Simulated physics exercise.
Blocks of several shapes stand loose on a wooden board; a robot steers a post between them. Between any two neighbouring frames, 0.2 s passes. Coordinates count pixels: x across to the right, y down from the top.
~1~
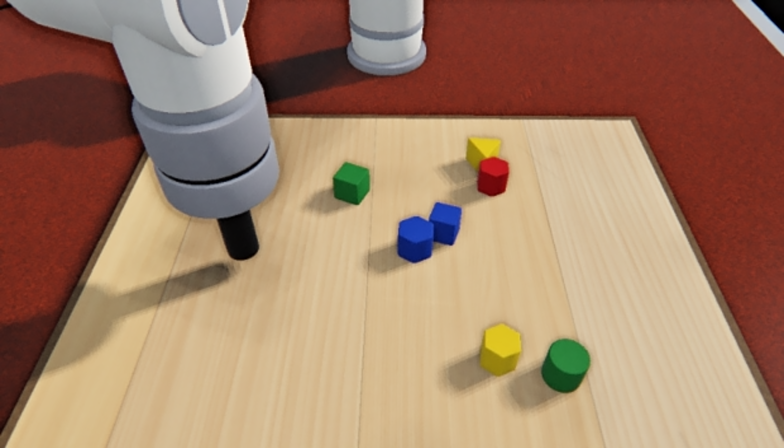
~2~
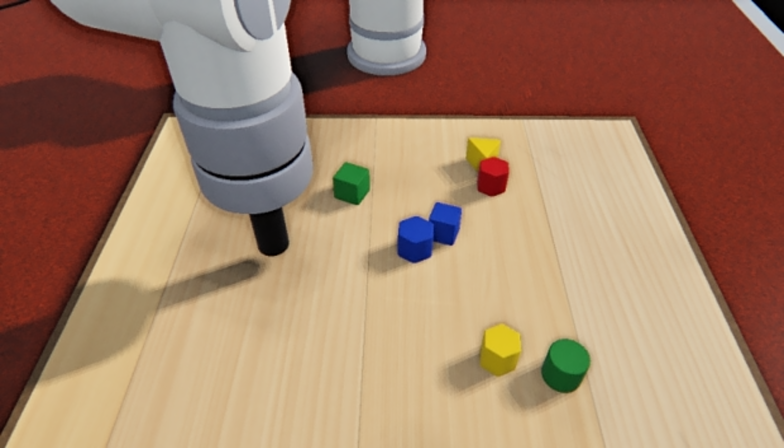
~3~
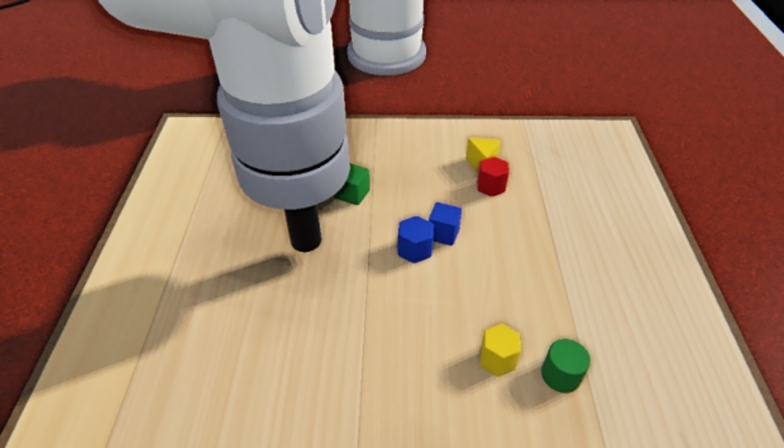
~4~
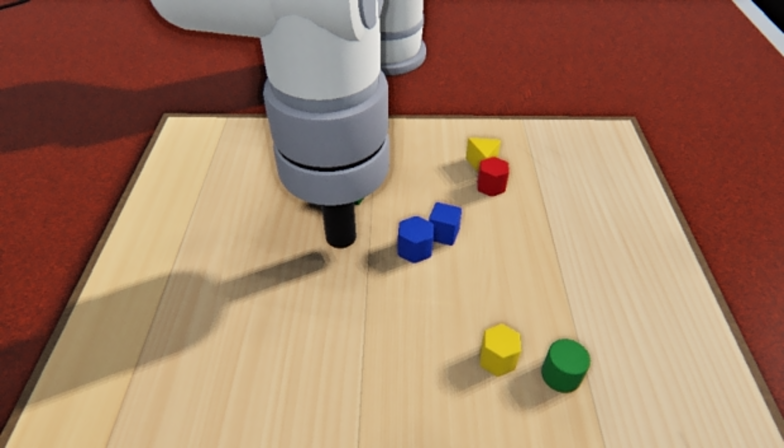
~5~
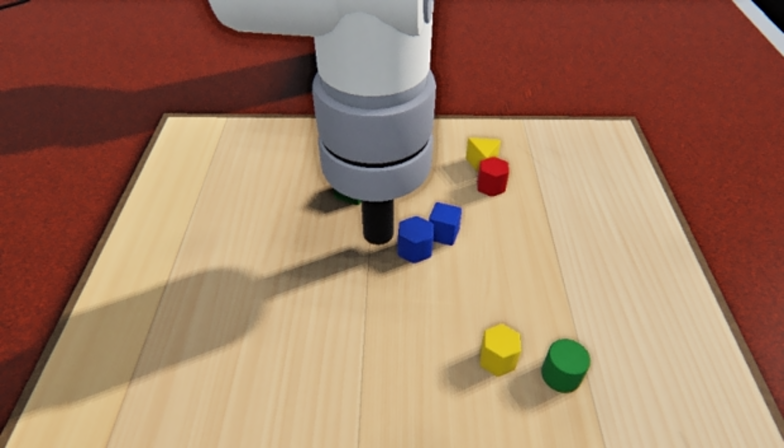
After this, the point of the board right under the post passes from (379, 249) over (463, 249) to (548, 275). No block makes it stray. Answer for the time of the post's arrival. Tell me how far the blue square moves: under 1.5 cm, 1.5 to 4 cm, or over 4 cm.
Movement: 1.5 to 4 cm.
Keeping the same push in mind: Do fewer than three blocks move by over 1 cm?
Yes, it checks out.
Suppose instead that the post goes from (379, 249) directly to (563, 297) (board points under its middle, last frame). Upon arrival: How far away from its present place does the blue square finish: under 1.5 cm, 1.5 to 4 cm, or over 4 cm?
Travel: Within 1.5 cm.
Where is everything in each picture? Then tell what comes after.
In the first picture, lower end of the post (244, 249), tops of blocks, green square (351, 173), blue six-sided block (416, 229), blue square (446, 213).
In the second picture, post (274, 245), blocks as before.
In the third picture, post (306, 241), blocks as before.
In the fourth picture, post (341, 238), blocks as before.
In the fifth picture, post (378, 234), green square hidden, blue six-sided block (416, 229), blue square (446, 213).
What follows on the original path. One third of the way, post (436, 231); blue six-sided block (468, 236), turned 25° clockwise; blue square (454, 207).
Two thirds of the way, post (494, 242); blue six-sided block (525, 253), turned 45° clockwise; blue square (457, 204).
At the end, post (552, 261); green square not moved; blue six-sided block (579, 279), turned 60° clockwise; blue square (457, 204).
